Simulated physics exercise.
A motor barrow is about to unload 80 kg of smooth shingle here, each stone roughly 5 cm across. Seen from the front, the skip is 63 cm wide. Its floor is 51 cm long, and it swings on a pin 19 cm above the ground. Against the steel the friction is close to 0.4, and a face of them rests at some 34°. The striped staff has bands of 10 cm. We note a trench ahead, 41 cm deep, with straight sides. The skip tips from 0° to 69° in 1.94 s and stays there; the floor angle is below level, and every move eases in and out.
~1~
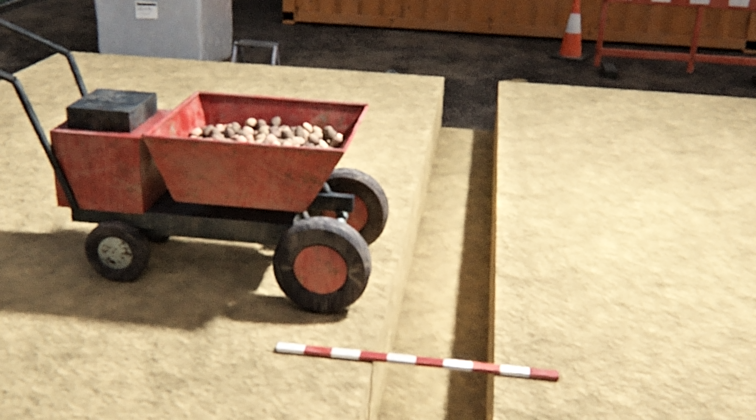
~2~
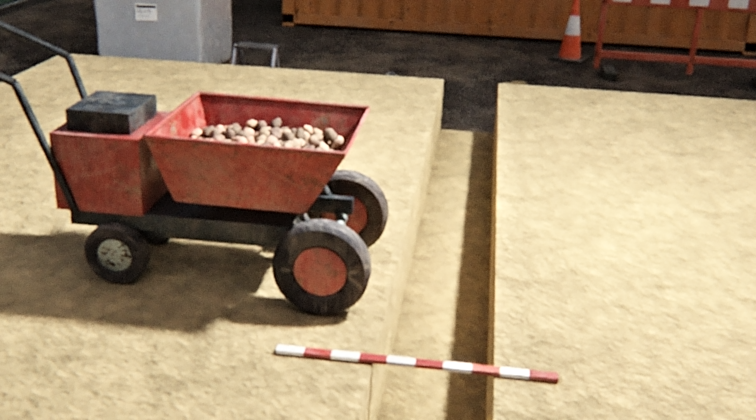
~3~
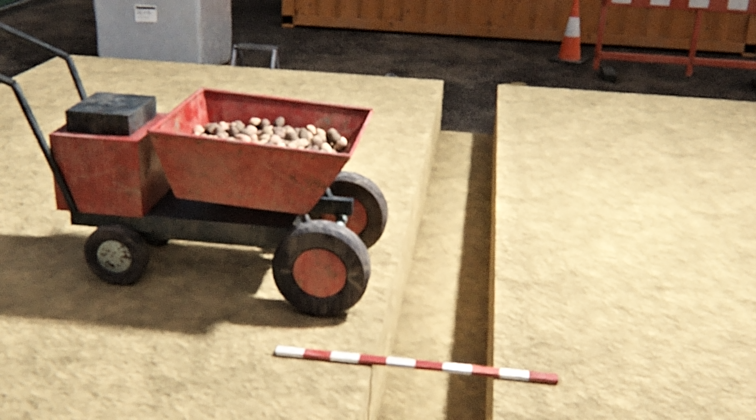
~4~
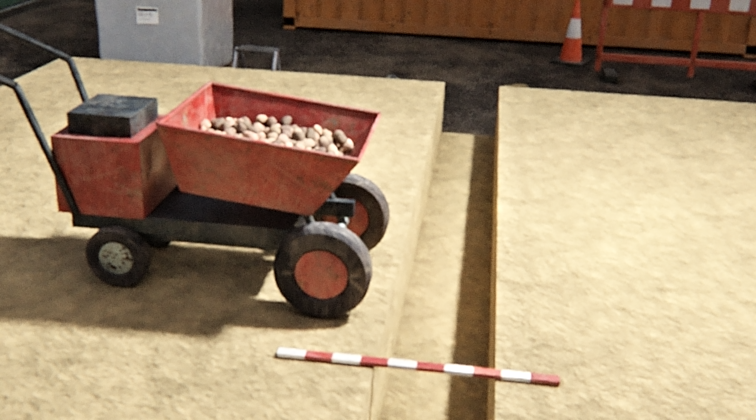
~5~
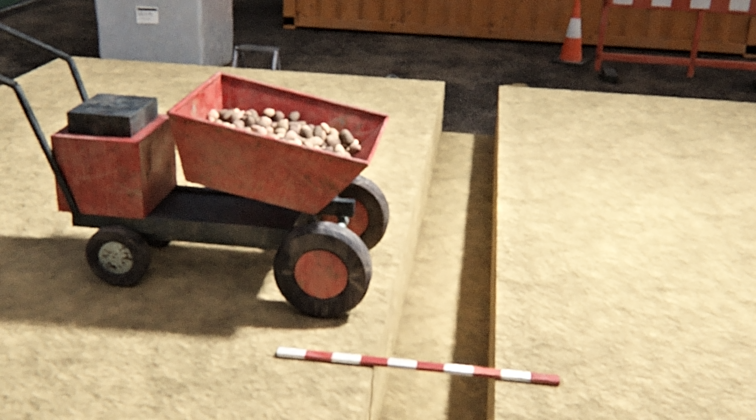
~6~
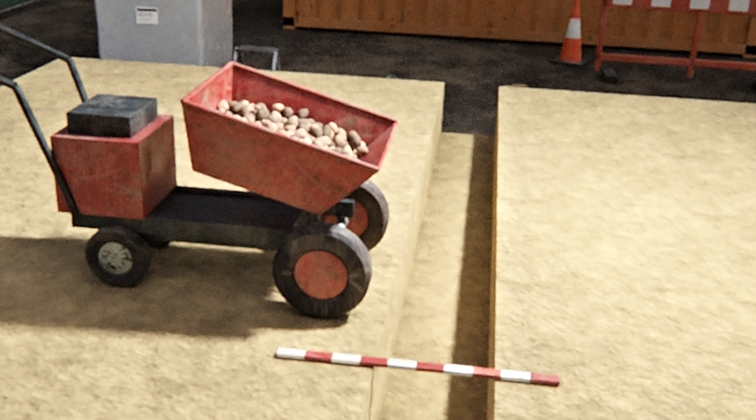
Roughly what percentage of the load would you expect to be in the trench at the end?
I'd expect around 73 per cent.
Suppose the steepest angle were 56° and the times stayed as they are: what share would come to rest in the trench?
Roughly 35 percent.
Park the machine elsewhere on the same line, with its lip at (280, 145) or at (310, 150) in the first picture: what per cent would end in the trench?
Roughly 100 in a hundred from the first, 100 in a hundred from the second.
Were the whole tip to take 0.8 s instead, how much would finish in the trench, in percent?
Then roughly 55 percent.
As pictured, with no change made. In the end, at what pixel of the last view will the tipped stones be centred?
The stones end up centred near (469, 367).
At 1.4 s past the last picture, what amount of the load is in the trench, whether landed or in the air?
Something like 25 in a hundred.
Then, 0.9 s after the last picture the floor is at 58°, 100 % in the skip; the foremost stones are at (442, 208).
Then, 1.4 s after the last picture the floor is at 69°, 59 % in the skip, 26 % in the trench, 14 % past the trench; the foremost stones are at (553, 295).
Then, 1.8 s after the last picture the floor is at 69°, 33 % in the skip, 40 % in the trench, 26 % past the trench; the foremost stones are at (638, 304).
Then, 3.7 s after the last picture the floor is at 69°, 0 % in the skip, 73 % in the trench, 27 % past the trench; the foremost stones are at (700, 318).
